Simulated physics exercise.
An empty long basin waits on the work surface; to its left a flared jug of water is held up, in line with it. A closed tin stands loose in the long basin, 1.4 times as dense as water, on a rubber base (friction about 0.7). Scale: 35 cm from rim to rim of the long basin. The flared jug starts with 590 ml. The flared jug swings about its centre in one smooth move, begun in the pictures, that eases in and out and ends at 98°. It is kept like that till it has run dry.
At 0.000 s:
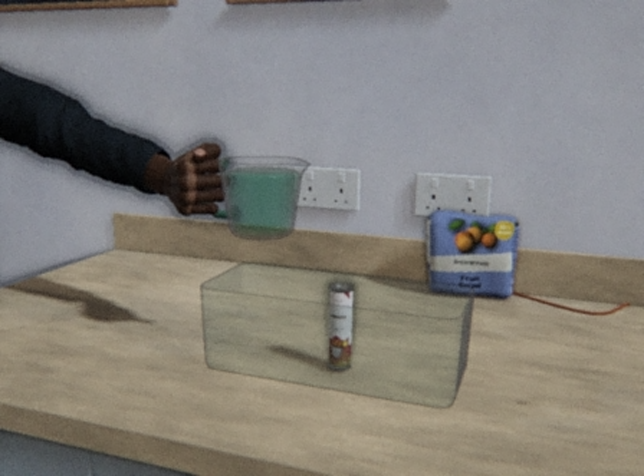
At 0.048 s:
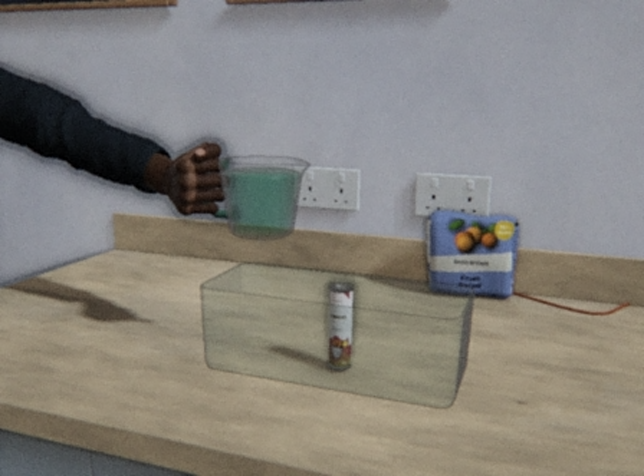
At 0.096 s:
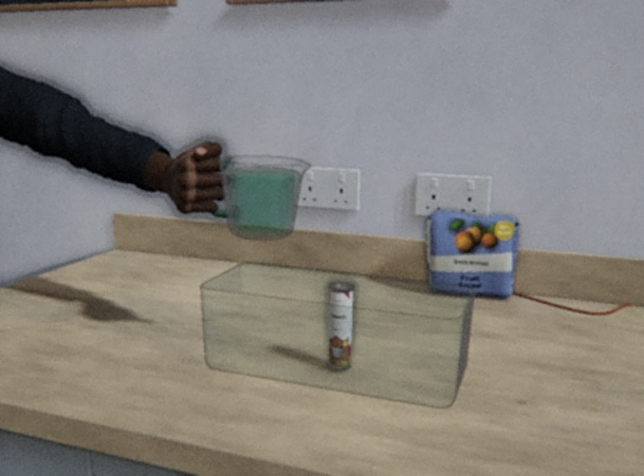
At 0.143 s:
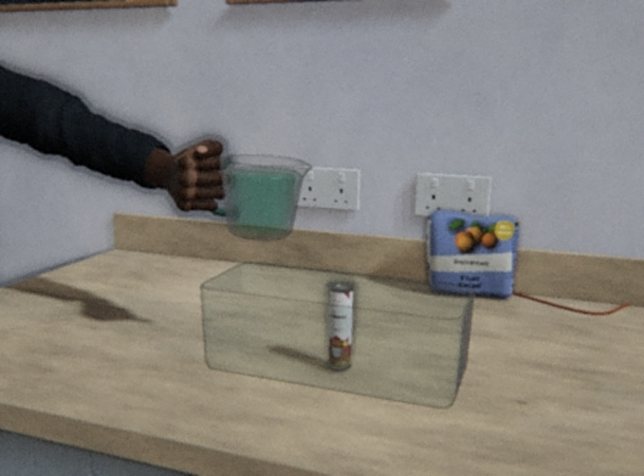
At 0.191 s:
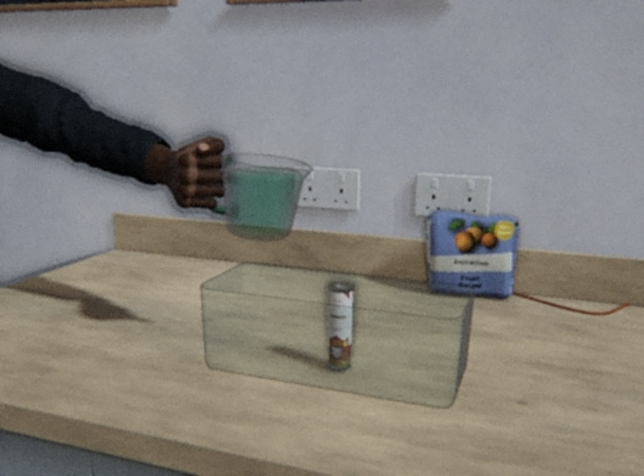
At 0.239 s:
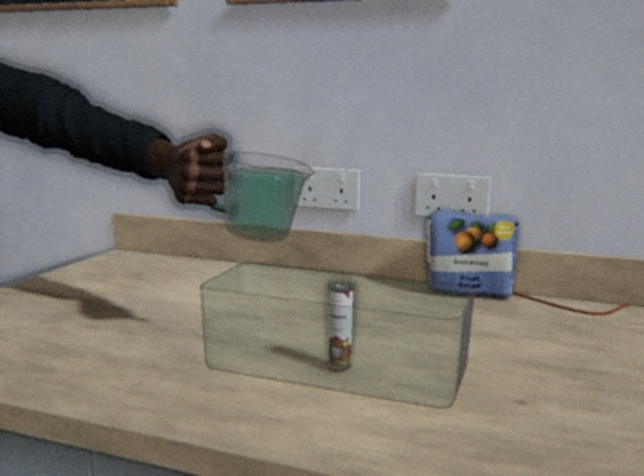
A dark-sleeved arm reaches in from the left over a pale wooden worktop, seen from the front and slightly above, holding a clear flared jug of green liquid. Below and to the right sits a clear long basin with a small white patterned tin standing inside, and behind it are a blue fruit-pictured packet, a red cord and white wall sockets. The hand slowly tilts the jug slightly rightward while everything else stays still.
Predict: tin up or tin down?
It remains upright.
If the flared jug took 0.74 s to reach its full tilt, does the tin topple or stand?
The tin topples.
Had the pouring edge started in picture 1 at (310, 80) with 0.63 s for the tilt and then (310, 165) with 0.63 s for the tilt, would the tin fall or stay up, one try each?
First it remains upright; then it topples.
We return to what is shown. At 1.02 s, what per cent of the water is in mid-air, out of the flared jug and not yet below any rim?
About 16 per cent.
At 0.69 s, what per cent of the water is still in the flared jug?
Some 76 per cent.
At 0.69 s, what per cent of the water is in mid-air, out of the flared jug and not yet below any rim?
About 18 per cent.
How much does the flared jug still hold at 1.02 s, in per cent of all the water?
Near 22 in a hundred.
Then, 0.69 s in, the tilt is 58° and 76 per cent is still to pour; the tin stands where it began.
Then, 1.02 s in, the tilt is 91° and 22 per cent is still to pour; the tin stands where it began.
Then, 1.37 s in, the tilt is 98° and 1 per cent is still to pour; the tin stands where it began.
Then, 1.74 s in, the tilt is 98° and 0 per cent is still to pour; the tin stands where it began.
Finally, the tin stands where it began.
